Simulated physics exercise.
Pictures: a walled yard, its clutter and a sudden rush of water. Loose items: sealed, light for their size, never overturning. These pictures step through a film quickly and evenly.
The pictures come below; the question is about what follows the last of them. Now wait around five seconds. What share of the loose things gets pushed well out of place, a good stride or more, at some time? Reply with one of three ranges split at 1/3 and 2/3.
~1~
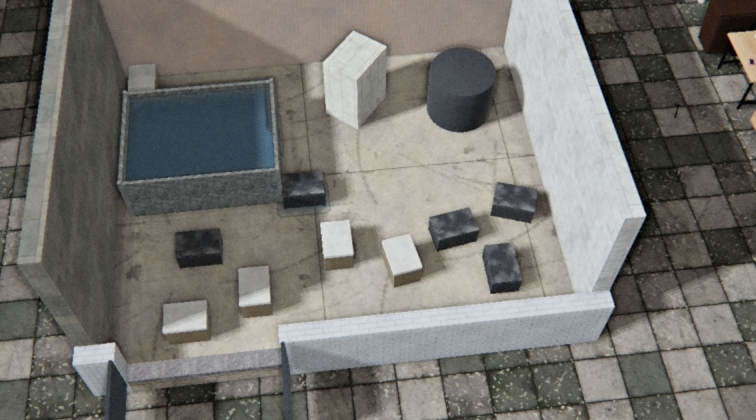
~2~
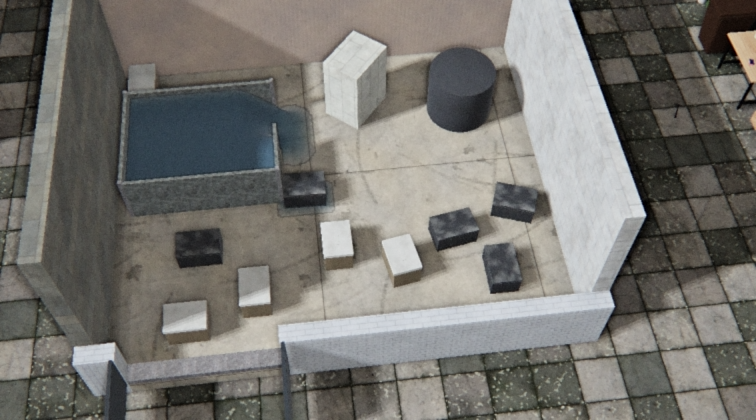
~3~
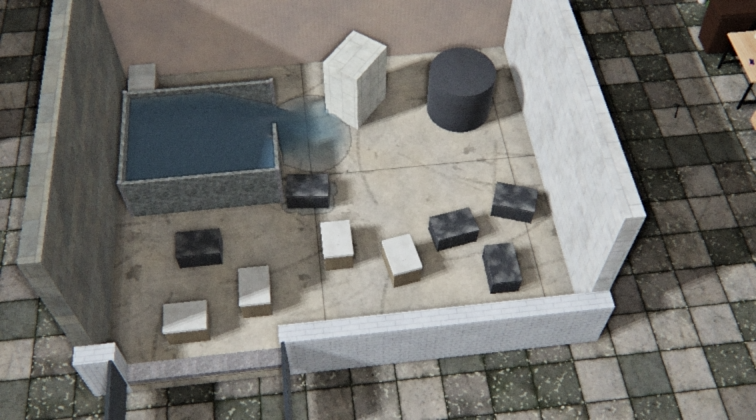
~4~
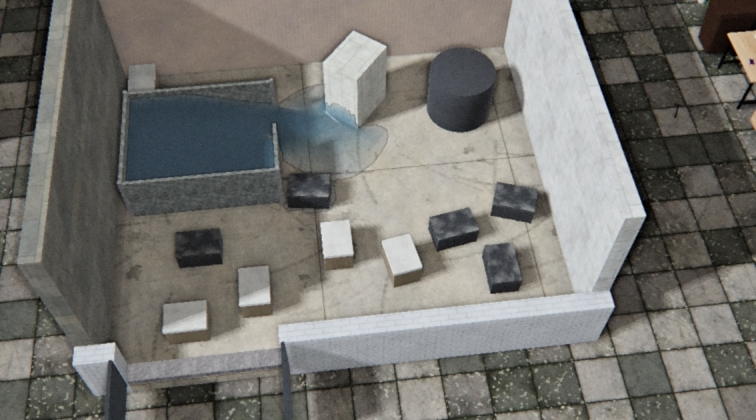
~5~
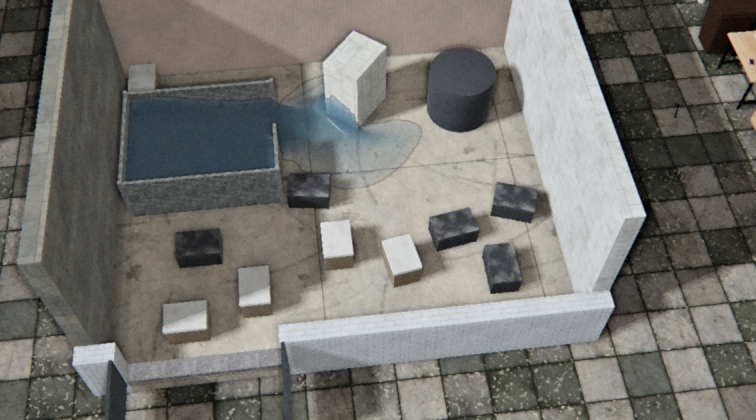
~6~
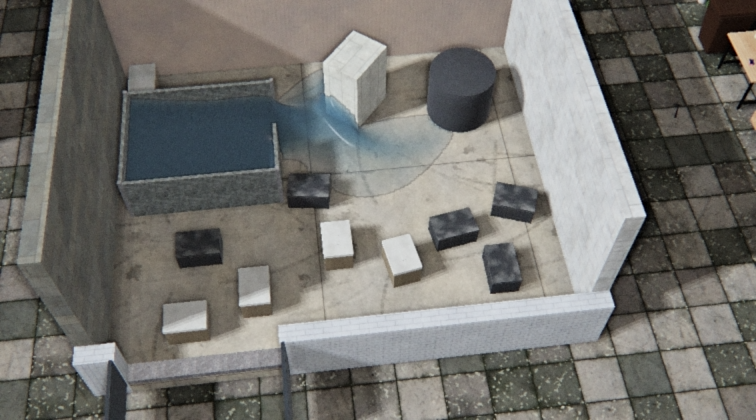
1/3 to 2/3.
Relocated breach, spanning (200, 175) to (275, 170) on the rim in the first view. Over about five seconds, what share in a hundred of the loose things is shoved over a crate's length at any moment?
About 70 per cent.
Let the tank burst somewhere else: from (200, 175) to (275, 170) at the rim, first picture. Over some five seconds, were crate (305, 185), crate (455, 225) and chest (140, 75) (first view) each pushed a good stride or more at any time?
Fell short, fell short, fell short.
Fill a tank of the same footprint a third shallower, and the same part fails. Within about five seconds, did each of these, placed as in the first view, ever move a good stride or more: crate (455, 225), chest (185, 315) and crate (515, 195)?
Object 1: Passed the mark. Object 2: Stayed below the mark. Object 3: Passed the mark.
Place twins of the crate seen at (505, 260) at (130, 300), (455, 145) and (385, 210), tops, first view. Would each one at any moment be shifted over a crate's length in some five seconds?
Here's how it goes: Never gets far, sent far off, and lastly sent far off.
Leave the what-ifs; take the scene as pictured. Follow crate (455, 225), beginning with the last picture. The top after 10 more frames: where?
Position: About (470, 277).
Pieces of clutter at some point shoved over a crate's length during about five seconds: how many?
Result - 4.
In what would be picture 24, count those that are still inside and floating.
4.
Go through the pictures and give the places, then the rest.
A crate at (303, 183) rests on the ground; a crate at (516, 196), on the bottom; 0 of 10 have shifted, in the first frame.
A crate at (304, 183), on the bottom; a crate at (516, 196), on the bottom; 0 of 10 have shifted, in the second frame.
A crate at (307, 185), on the bottom, close to its start; a crate at (516, 196) rests on the ground; 1 of 10 have shifted, in the third frame.
A crate at (308, 185), on the bottom, close to its start; a crate at (516, 196), on the bottom; 1 of 10 have shifted, in the fourth frame.
A crate at (308, 185), on the bottom, close to its start; a crate at (516, 196) rests on the ground; 1 of 10 have shifted, in the fifth frame.
A crate at (308, 185), on the bottom, close to its start; a crate at (516, 196), on the bottom; 1 of 10 have shifted, in the sixth frame.
A moment on, 0 of 10 are well off their spots; 0 afloat.
Next, 1 of 10 are well off their spots; 1 afloat.
Later, 4 of 10 are well off their spots; 4 afloat.
In the end, 3 of 10 are well off their spots, and 4 have been at some point; 3 afloat.
